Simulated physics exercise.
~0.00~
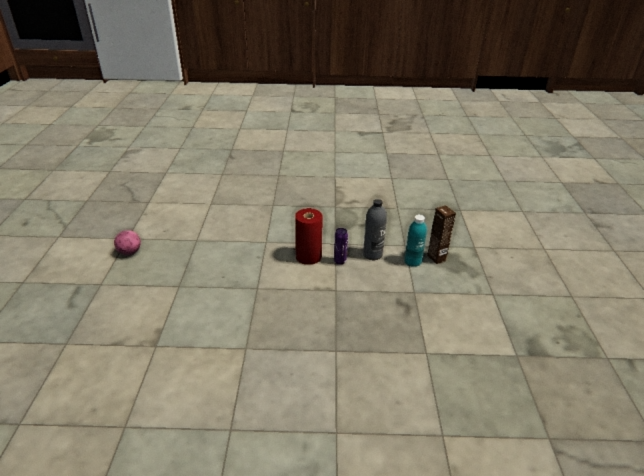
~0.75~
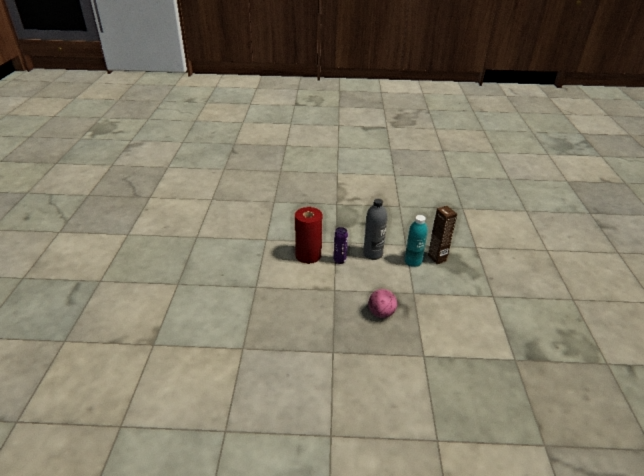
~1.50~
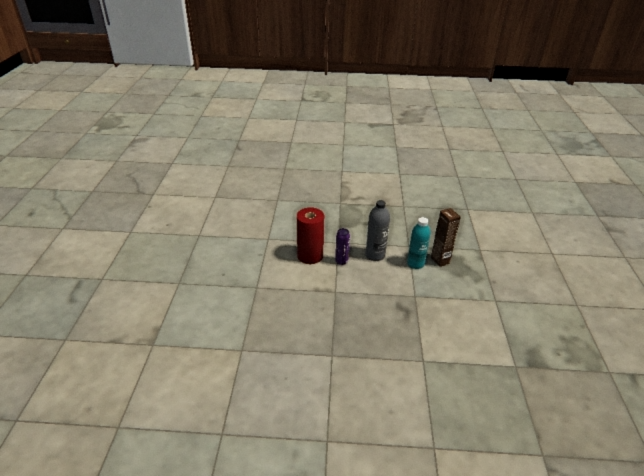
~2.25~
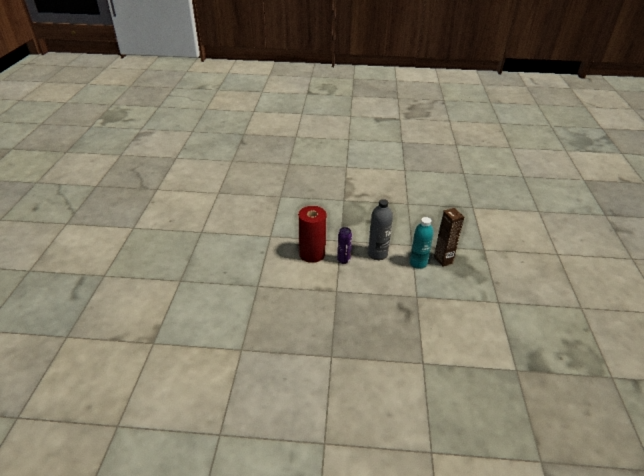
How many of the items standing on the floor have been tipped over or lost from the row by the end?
None of them have. The red roll, purple can, grey bottle, turquoise bottle and brown carton are all still upright where they began.
